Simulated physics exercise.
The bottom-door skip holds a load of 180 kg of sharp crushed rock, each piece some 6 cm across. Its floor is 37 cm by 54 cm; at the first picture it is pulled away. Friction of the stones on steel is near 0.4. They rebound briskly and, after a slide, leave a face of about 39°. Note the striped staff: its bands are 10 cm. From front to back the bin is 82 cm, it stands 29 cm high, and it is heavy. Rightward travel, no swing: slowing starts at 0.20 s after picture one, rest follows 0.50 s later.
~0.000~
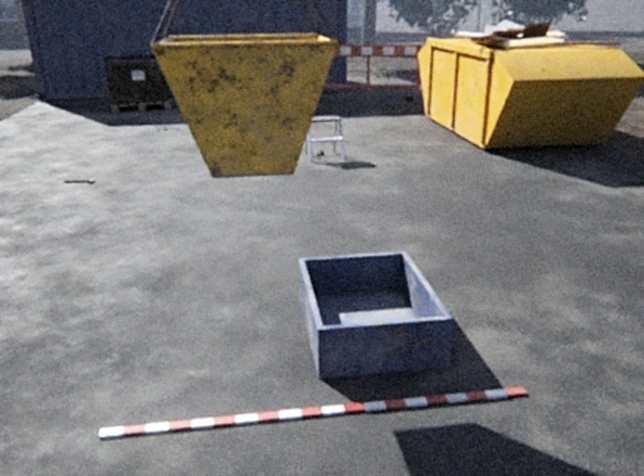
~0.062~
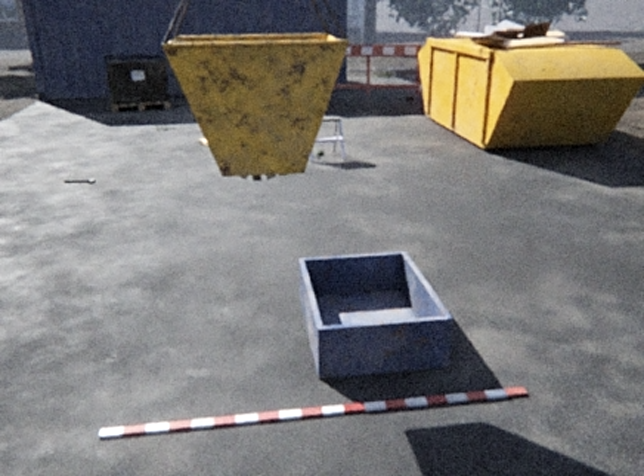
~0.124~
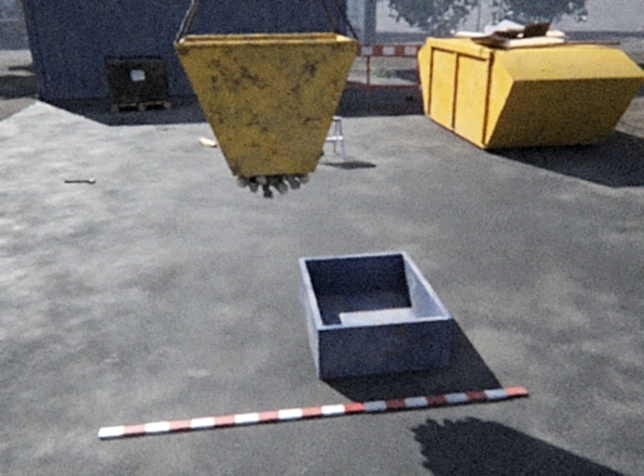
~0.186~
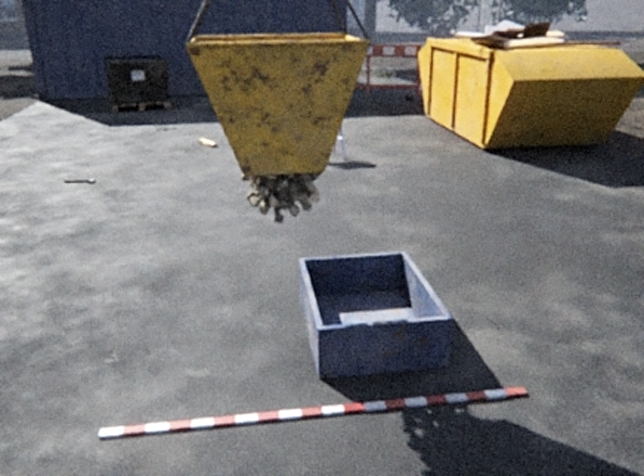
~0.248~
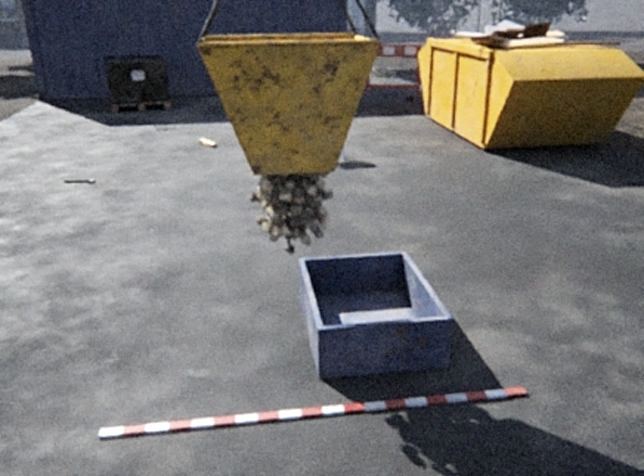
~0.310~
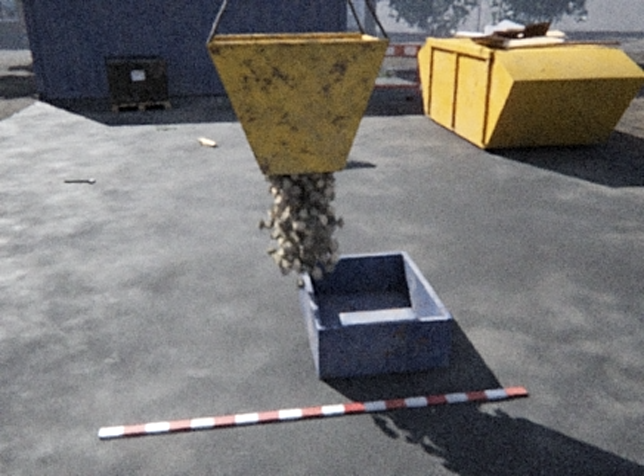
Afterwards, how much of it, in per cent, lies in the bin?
Roughly 85 in every hundred.
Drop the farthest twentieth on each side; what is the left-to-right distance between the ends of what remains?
Roughly 90 cm.
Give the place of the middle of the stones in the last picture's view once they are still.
Centre position approx (353, 309).
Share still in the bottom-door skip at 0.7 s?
Near 0 % is still in there.
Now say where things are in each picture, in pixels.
In the first frame, the outlet is at (253, 165); nothing has dropped yet.
In the second frame, the outlet is at (263, 164); 3 % is out.
In the third frame, the outlet is at (274, 164); 10 % is out, the lowest stones still above the rim at (257, 179), 94 cm up.
In the fourth frame, the outlet is at (284, 163); 19 % is out, the lowest stones still above the rim at (273, 201), 82 cm up.
In the fifth frame, the outlet is at (294, 163); 30 % is out, the lowest stones still above the rim at (284, 229), 66 cm up.
In the sixth frame, the outlet is at (303, 162); 41 % is out, the lowest stones still above the rim at (294, 262), 47 cm up.
After 0.7 s, 0 % in the bottom-door skip, 12 % falling or lying left of the bin, 88 % falling or lying in the bin; the stones farthest right are at (417, 313).
After 1.1 s, 0 % in the bottom-door skip, 15 % falling or lying left of the bin, 85 % falling or lying in the bin, 0 % falling or lying beside or right of the bin; the stones farthest right are at (419, 314).
After 1.7 s, 0 % in the bottom-door skip, 15 % falling or lying left of the bin, 85 % falling or lying in the bin, 1 % falling or lying beside or right of the bin; the stones farthest right are at (421, 306).
After 2.6 s, 0 % in the bottom-door skip, 15 % falling or lying left of the bin, 85 % falling or lying in the bin, 1 % falling or lying beside or right of the bin; the stones farthest right are at (421, 306).
After 4.5 s, 0 % in the bottom-door skip, 15 % left of the bin, 85 % in the bin, 1 % beside or right of the bin; the stones farthest right are at (421, 306).
